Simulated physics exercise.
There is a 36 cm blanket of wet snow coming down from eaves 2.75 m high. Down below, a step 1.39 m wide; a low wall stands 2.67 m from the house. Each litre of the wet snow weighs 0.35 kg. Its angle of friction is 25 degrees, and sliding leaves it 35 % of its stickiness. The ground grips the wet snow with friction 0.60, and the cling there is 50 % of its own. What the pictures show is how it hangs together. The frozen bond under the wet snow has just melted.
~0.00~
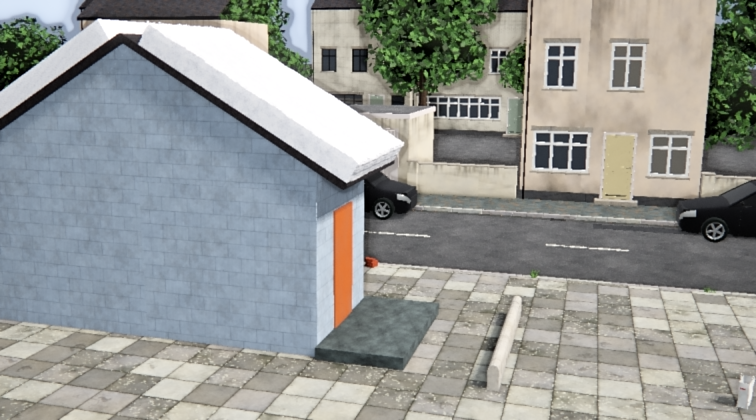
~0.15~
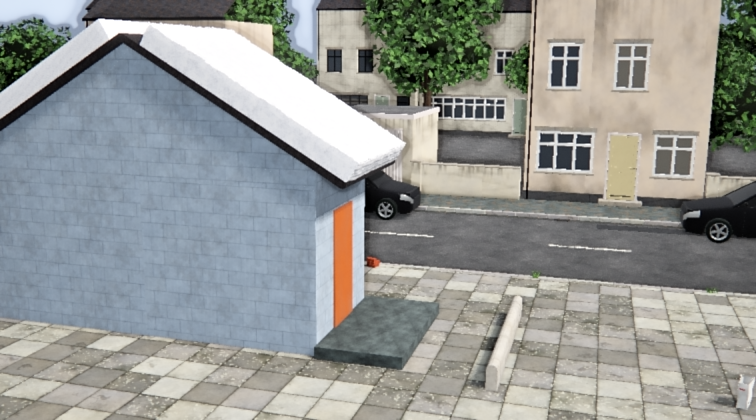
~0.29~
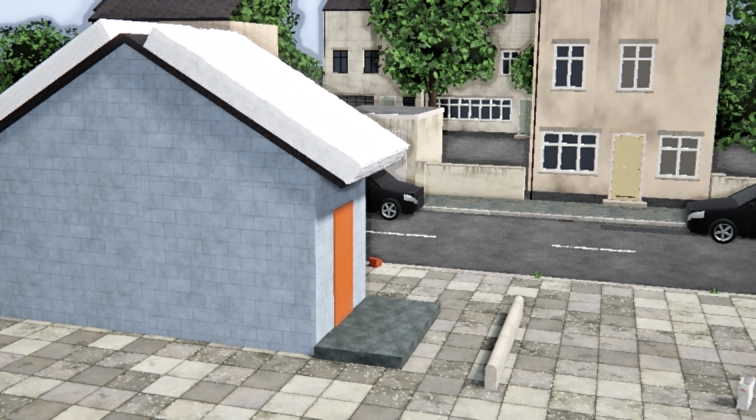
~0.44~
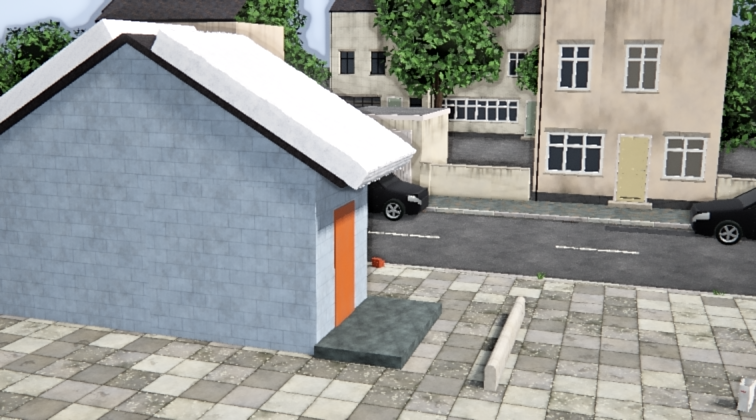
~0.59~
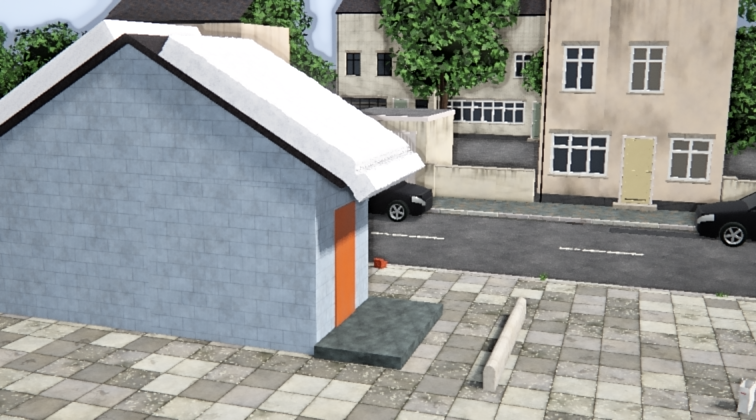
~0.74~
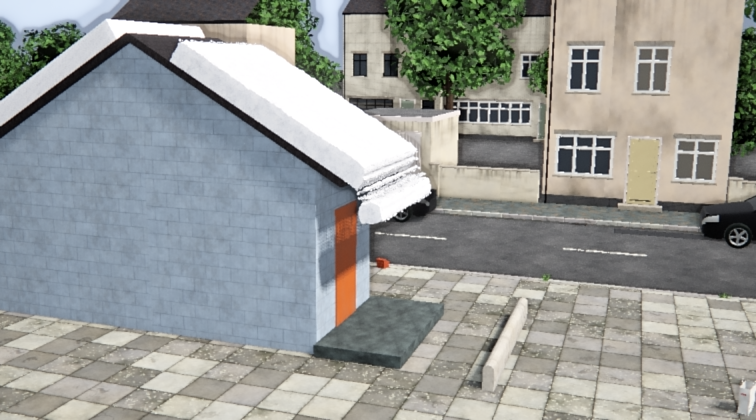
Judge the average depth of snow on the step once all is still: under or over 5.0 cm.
The average cover comes out higher than 5.0 cm.
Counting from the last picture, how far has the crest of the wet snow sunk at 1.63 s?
About 1.1 m.
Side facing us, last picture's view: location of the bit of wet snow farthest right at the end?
It shows up near (738, 414) in the last picture.
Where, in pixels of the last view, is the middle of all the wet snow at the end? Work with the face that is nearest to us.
Centre: Approx. (490, 367) px, near face.
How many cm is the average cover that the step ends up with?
Roughly 8 cm.
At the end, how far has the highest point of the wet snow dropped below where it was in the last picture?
I'd put it at something like 4.1 m.
By 1.15 s, 80 % of the snow is still up on the roof and 20 % is falling or down.
By 1.63 s, 49 % of the snow is still up on the roof and 51 % is falling or down.
By 2.12 s, none of the snow is still up on the roof and all is falling or down.
By 2.60 s, none of the snow is still up on the roof and all is falling or down.
By 3.50 s, at the end, none of the snow is still up on the roof and the snow on the step is 7.9 cm deep on average.
